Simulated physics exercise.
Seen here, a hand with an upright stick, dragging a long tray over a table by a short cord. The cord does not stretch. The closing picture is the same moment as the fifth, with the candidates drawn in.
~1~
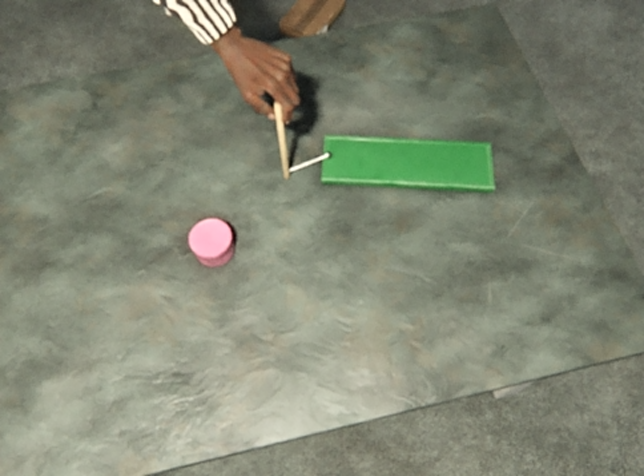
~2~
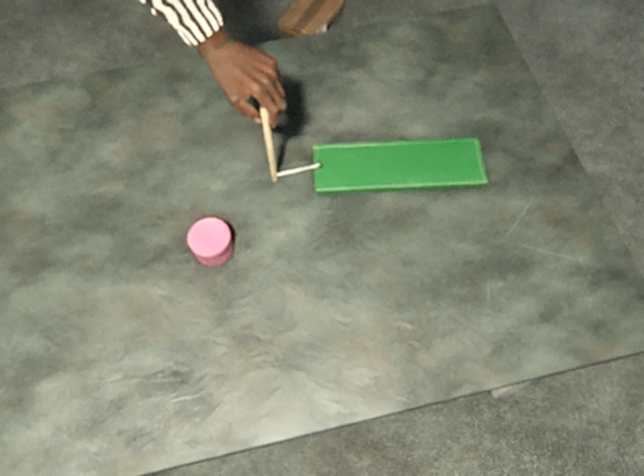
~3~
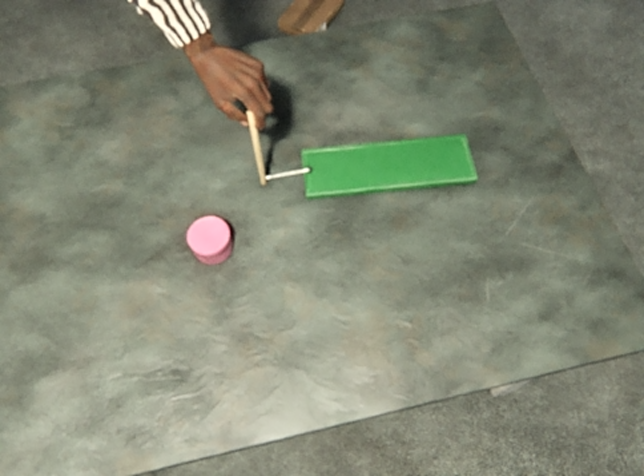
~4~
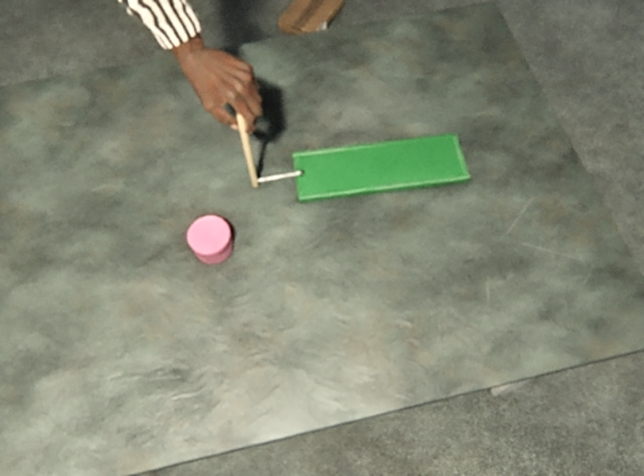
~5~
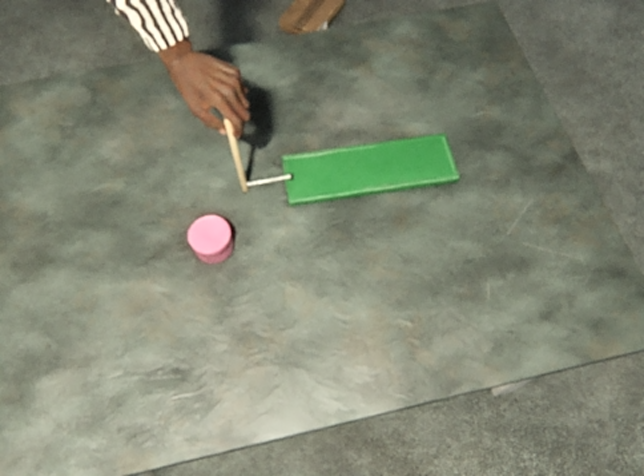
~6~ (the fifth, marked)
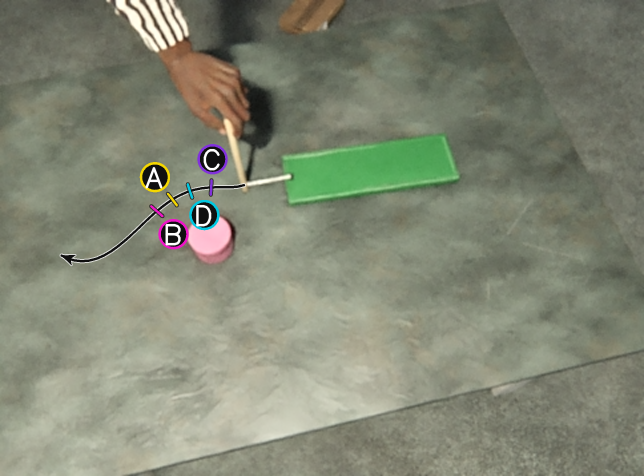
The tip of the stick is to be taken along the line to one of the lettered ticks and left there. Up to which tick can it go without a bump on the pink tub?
It should halt at B.
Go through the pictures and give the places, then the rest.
The first frame shows pink tub (213, 244); green tray (408, 160).
The second frame shows green tray (399, 163); pink tub (212, 243).
The third frame shows green tray (388, 163); pink tub (211, 241).
The fourth frame shows green tray (380, 165); pink tub (211, 241).
The fifth frame shows green tray (370, 166); pink tub (212, 240).
On the marked copy, A at (172, 199); B at (157, 211); C at (211, 188); D at (190, 191); the route from (244, 185) via (151, 216) to (61, 256).
Taking B. A third of the way, foot of the stick (212, 189), middle of the tray (338, 171).
Two thirds of the way, foot of the stick (181, 196), middle of the tray (309, 175).
When it is over, foot of the stick (157, 212), middle of the tray (285, 181); nothing has been touched.
As for the rest, A is safe but short; C is safe but short; D is safe but short.
